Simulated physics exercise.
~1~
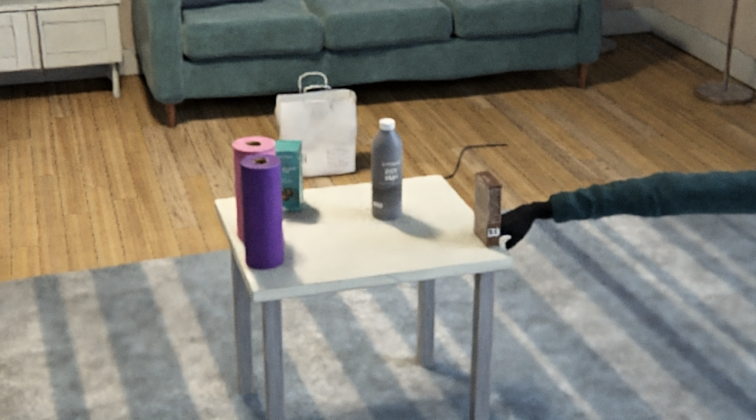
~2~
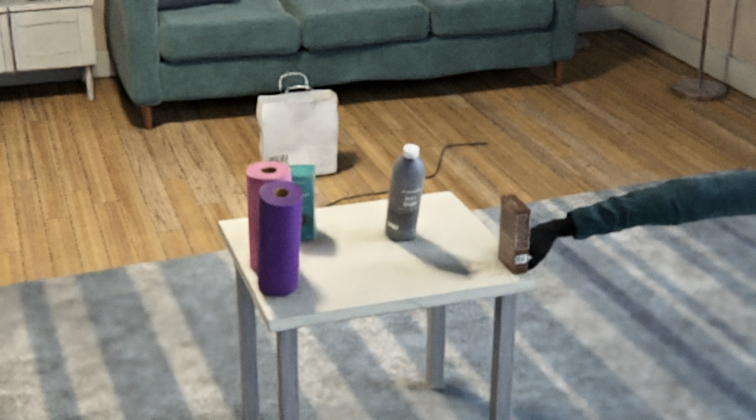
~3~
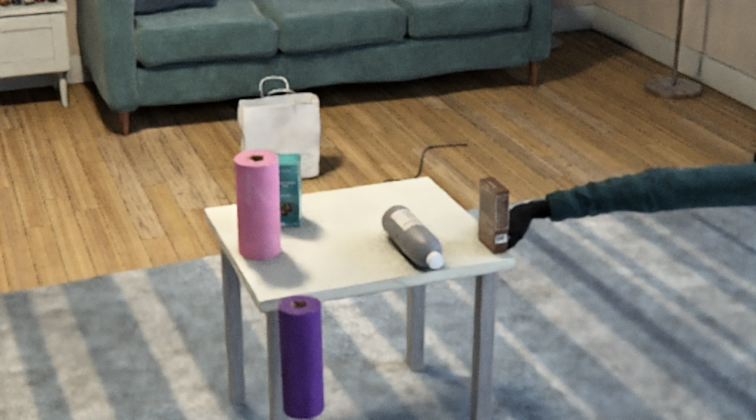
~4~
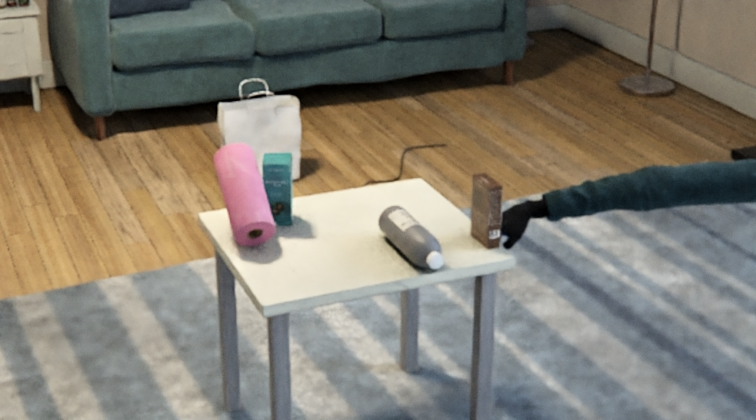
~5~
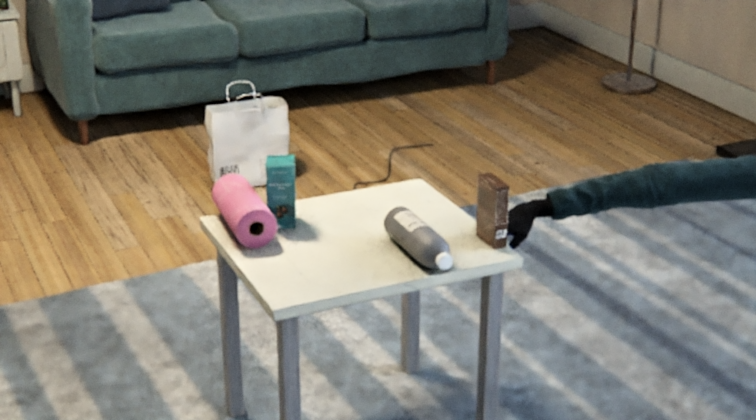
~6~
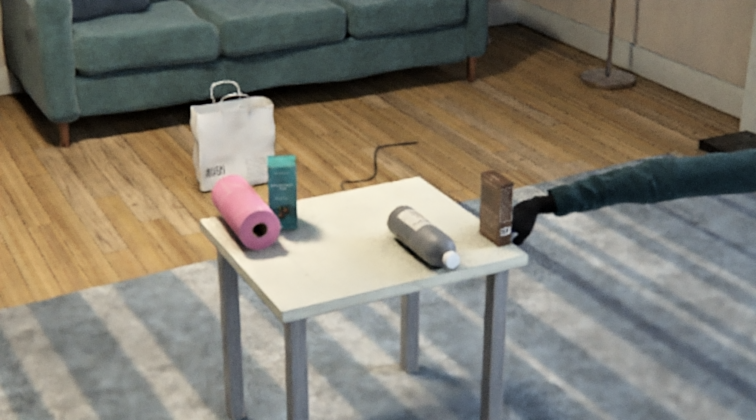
A hand jerks a table, toppling a grey bottle, dropping a purple roll, then toppling a pink one.
